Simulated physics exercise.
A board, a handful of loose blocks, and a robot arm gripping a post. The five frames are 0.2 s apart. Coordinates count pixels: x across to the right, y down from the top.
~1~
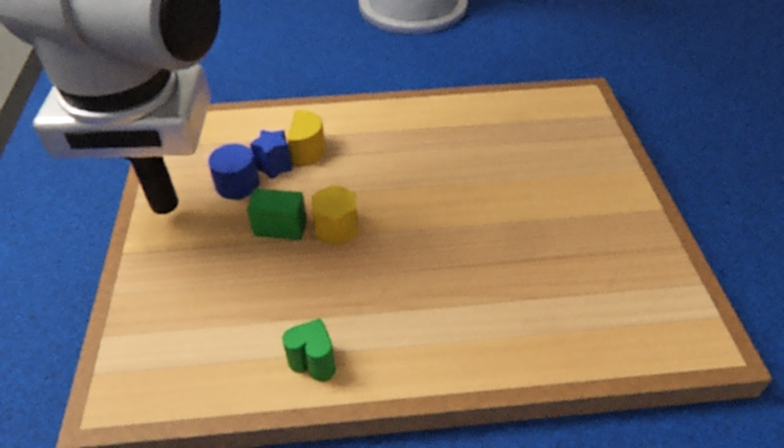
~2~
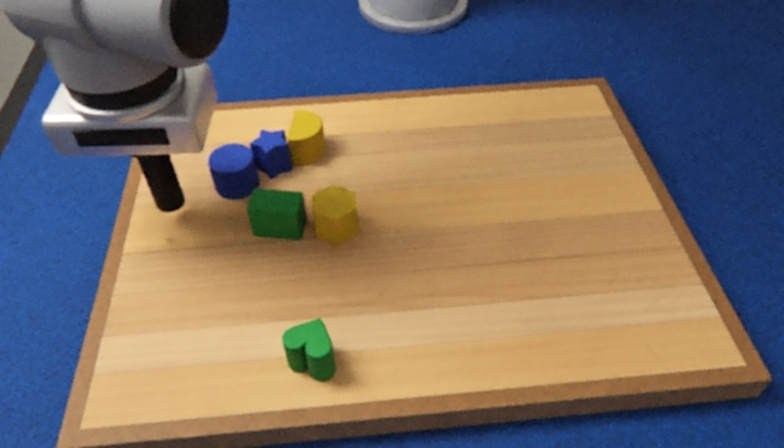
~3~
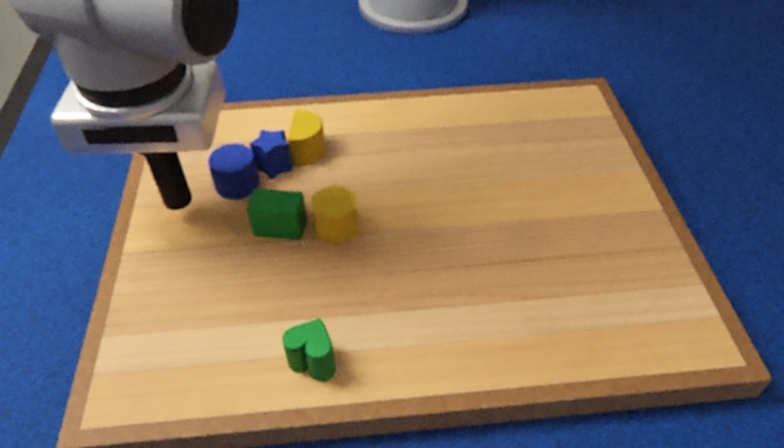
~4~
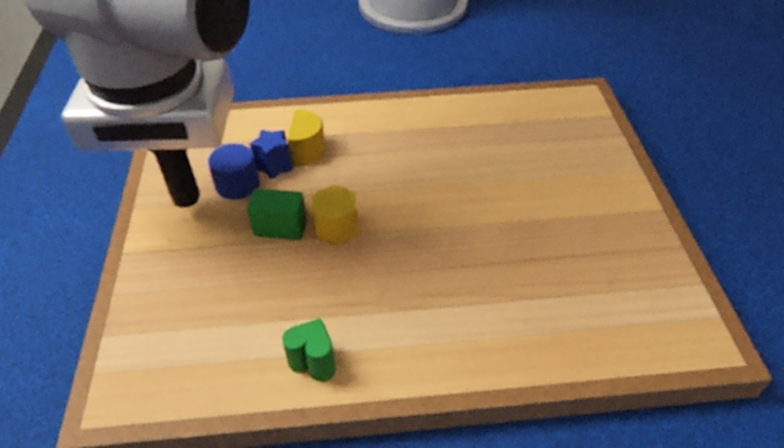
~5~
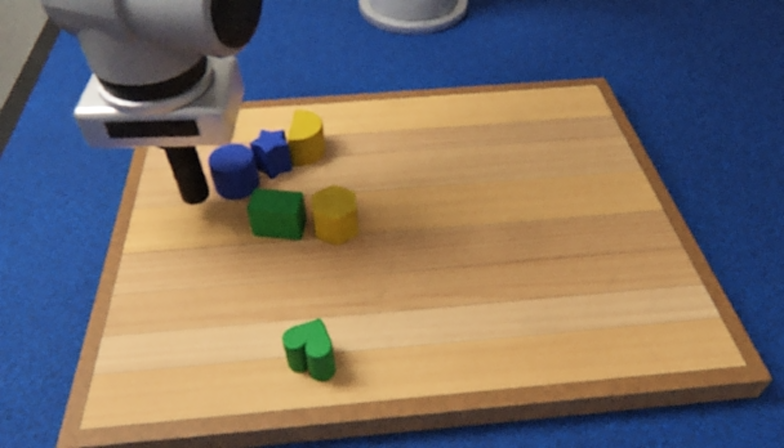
A robot arm slowly moves a black post right toward the still blue round block.
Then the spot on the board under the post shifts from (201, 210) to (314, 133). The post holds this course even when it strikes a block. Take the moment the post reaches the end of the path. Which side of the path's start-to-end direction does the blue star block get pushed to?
It's going to go left.
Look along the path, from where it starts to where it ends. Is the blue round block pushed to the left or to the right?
It shifts leftward.
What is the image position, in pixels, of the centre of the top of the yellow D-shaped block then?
It will end up at (330, 117).
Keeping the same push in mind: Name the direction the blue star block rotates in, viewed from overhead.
It makes a clockwise turn.
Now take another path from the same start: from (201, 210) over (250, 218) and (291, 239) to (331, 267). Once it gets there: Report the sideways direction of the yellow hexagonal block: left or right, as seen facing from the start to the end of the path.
Heads left.
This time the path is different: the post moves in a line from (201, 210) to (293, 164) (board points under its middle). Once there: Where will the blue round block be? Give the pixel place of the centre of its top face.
If I read the scene right, the answer is (271, 120).
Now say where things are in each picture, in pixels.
In the first frame, post's lower end at (165, 206); blue round block at (230, 157); blue star block at (270, 139); green oblong at (275, 200); yellow D-shaped block at (304, 124).
In the second frame, post at (171, 204); blocks still.
In the third frame, post at (179, 202); blocks still.
In the fourth frame, post at (187, 199); blocks still.
In the fifth frame, post at (196, 197); blue round block at (230, 157); blue star block at (270, 139); green oblong at (275, 200); yellow D-shaped block at (304, 124).
The first path, step by step. One third of the way, post at (239, 169); blue round block at (257, 134); blue star block at (288, 119), turned 15° clockwise; yellow D-shaped block at (318, 121).
Two thirds of the way, post at (278, 143); blue round block at (278, 108); blue star block at (314, 95), turned 65° clockwise; yellow D-shaped block at (327, 118).
At the end, post at (312, 120); blue round block at (284, 95); blue star block at (318, 90), turned 110° clockwise; green oblong still; yellow D-shaped block at (330, 117), turned 20° clockwise.
